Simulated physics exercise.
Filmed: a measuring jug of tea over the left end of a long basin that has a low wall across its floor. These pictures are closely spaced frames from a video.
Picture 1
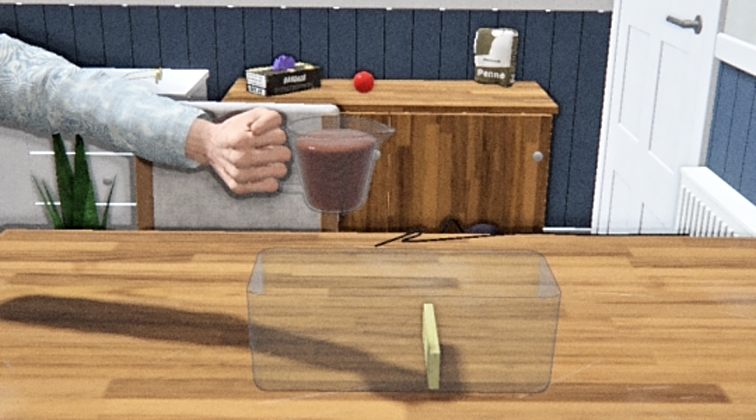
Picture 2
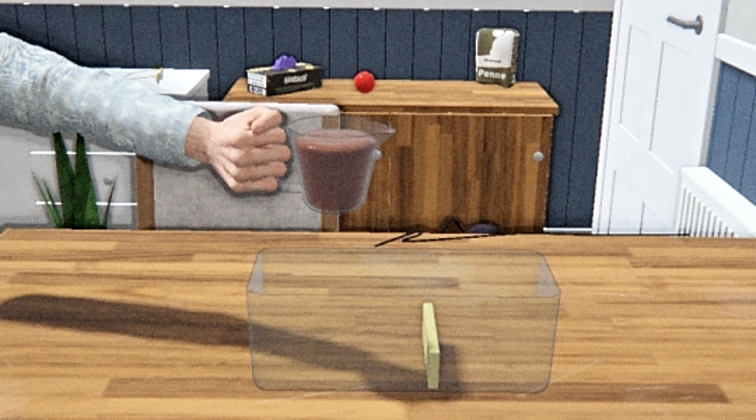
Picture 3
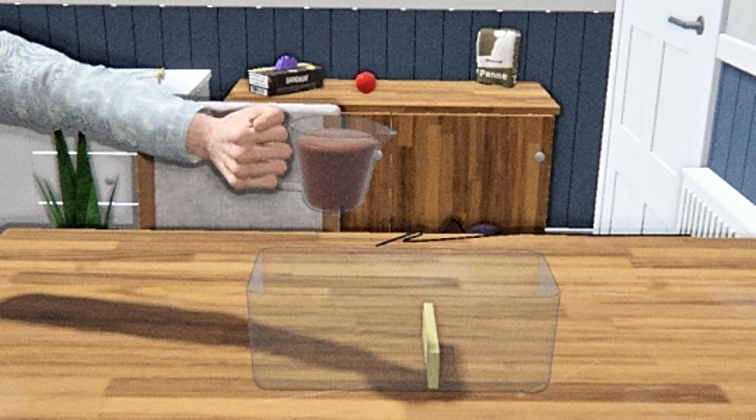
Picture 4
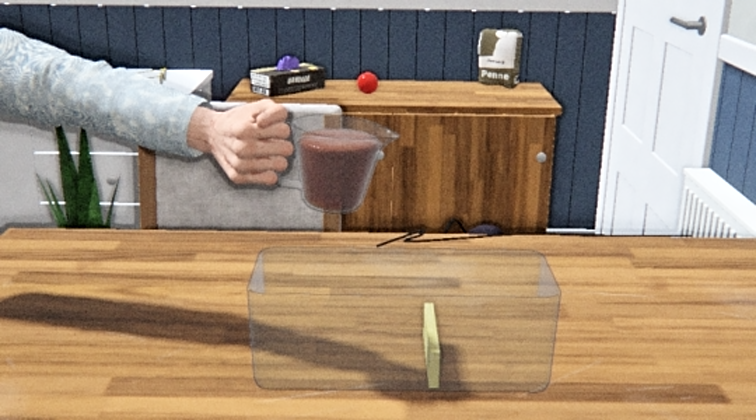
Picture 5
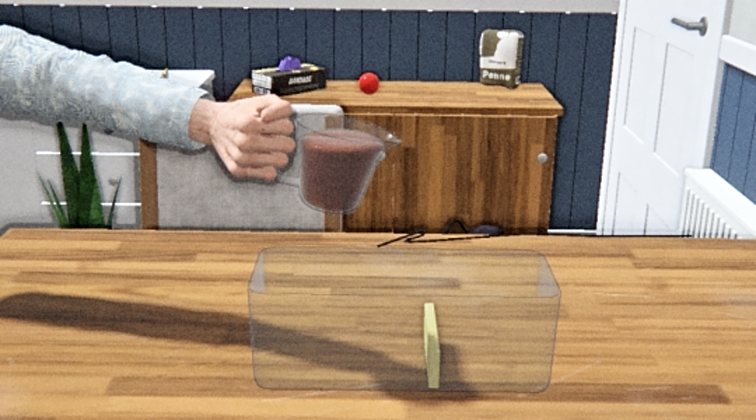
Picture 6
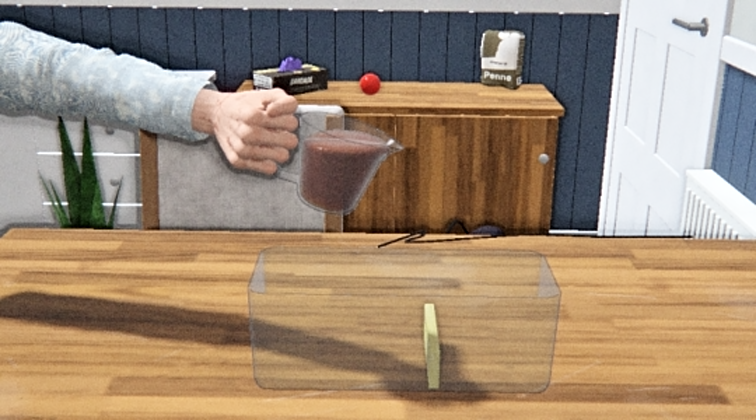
A hand in a pale blue-grey sleeve, reaching in from the left, holds a clear jug of reddish-brown liquid and slowly tilts it to the right. Below, a long transparent basin with a low yellow-green wall inside sits on a wooden table, viewed from the front and slightly above. Behind are a wooden cabinet with a red ball, navy panelling, a plant and a white door, which drift very slightly rightward.
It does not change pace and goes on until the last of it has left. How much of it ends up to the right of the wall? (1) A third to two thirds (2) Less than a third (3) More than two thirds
(1) A third to two thirds.
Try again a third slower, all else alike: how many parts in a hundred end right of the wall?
It comes to near 60 per cent.
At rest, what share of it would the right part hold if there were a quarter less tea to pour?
Estimated share: Around 25 %.
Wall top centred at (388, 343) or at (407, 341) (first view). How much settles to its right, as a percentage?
In order, some 90 and 80 in a hundred.
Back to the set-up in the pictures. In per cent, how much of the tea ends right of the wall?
45 % or thereabouts.
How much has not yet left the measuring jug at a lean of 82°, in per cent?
I'd put it at some 55 in a hundred.
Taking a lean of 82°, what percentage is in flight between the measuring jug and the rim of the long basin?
Roughly 30 percent.
A moment on, the measuring jug is tipped on its side and 53 per cent is still to pour, 1 is left of the wall and 18 right of it.
Next, the measuring jug is tipped right over and 3 per cent is still to pour, 46 is left of the wall and 46 right of it.
Then the measuring jug is tipped right over and 0 per cent is still to pour, 53 is left of the wall and 46 right of it.
Later the measuring jug is tipped right over and 0 per cent is still to pour, 53 is left of the wall and 47 right of it.
Finally, 53 per cent lies left of the wall, 46 right of it and 1 outside.
